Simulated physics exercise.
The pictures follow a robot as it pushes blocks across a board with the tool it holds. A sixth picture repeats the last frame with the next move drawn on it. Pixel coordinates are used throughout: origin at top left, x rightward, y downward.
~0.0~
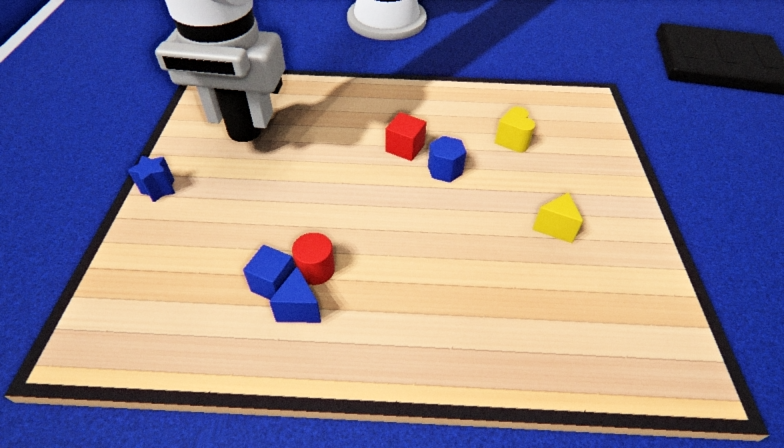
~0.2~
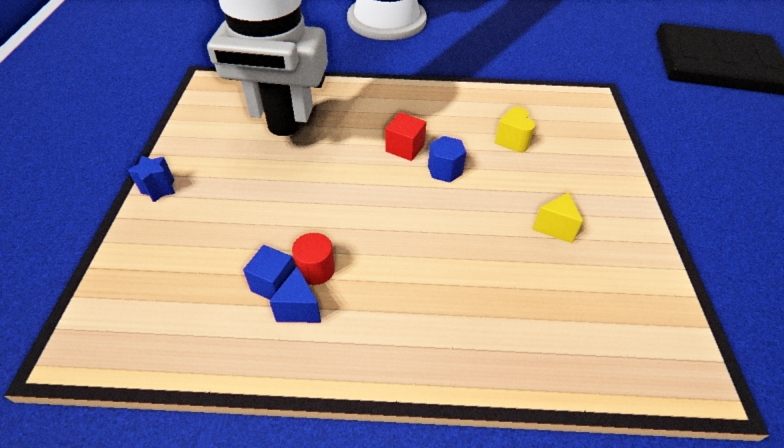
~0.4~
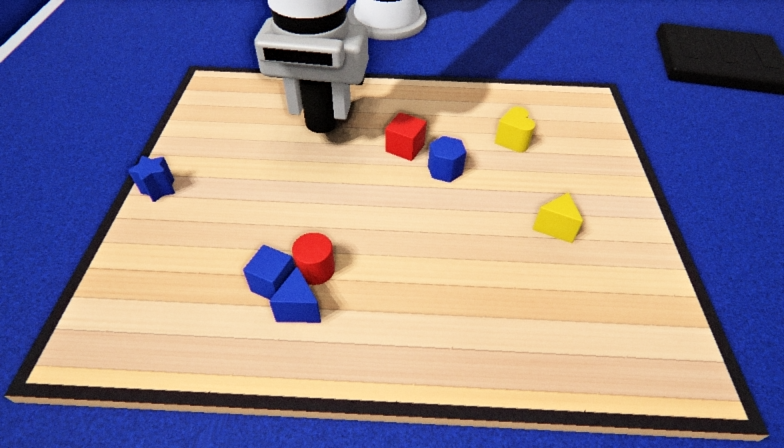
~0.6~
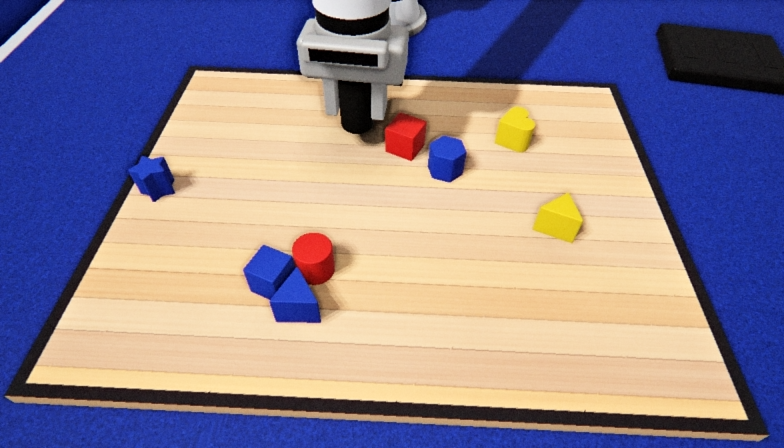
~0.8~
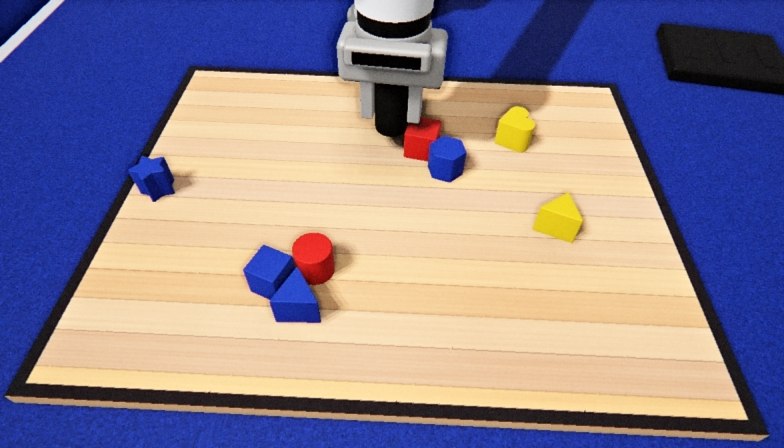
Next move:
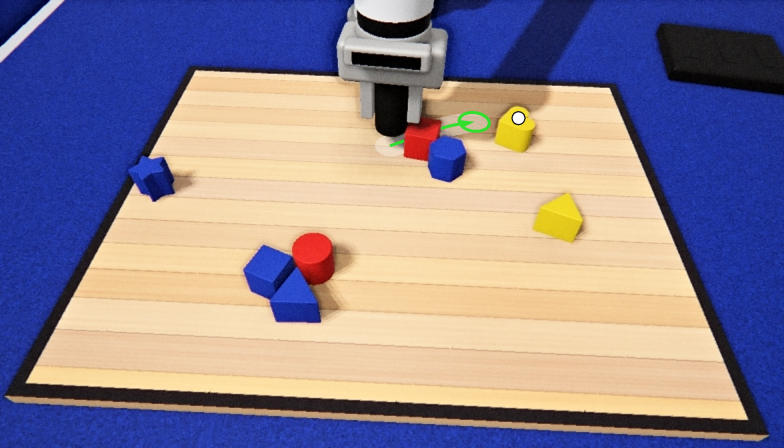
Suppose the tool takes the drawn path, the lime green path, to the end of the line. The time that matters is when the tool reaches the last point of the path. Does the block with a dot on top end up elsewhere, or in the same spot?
At the end of the path, the block with a dot on top remains in its old spot.
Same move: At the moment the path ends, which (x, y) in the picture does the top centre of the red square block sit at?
I'd say the red square block ends with its top centre at (455, 126).
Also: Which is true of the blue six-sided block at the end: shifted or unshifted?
It ends up somewhere else.
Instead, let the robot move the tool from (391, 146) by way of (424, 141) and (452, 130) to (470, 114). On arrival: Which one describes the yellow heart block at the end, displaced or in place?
The answer is that it remains undisturbed.
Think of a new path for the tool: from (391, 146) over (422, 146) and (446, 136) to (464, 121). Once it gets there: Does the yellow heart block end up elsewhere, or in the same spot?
By the time the path is finished, it has hardly shifted at all.
The line goes from (391, 146) via (419, 136) and (446, 127), ending at (474, 122); the dot is on the yellow heart block.
On the path given first. One third of the way, tool (421, 118); red square block (451, 126), turned 45° clockwise; blue six-sided block (456, 150), turned 15° clockwise.
Two thirds of the way, tool (449, 109); red square block (455, 126), turned 55° clockwise; blue six-sided block (456, 150), turned 15° clockwise.
At the end, tool (477, 104); red square block (455, 126), turned 55° clockwise; blue six-sided block (456, 150), turned 15° clockwise; yellow heart block unmoved.
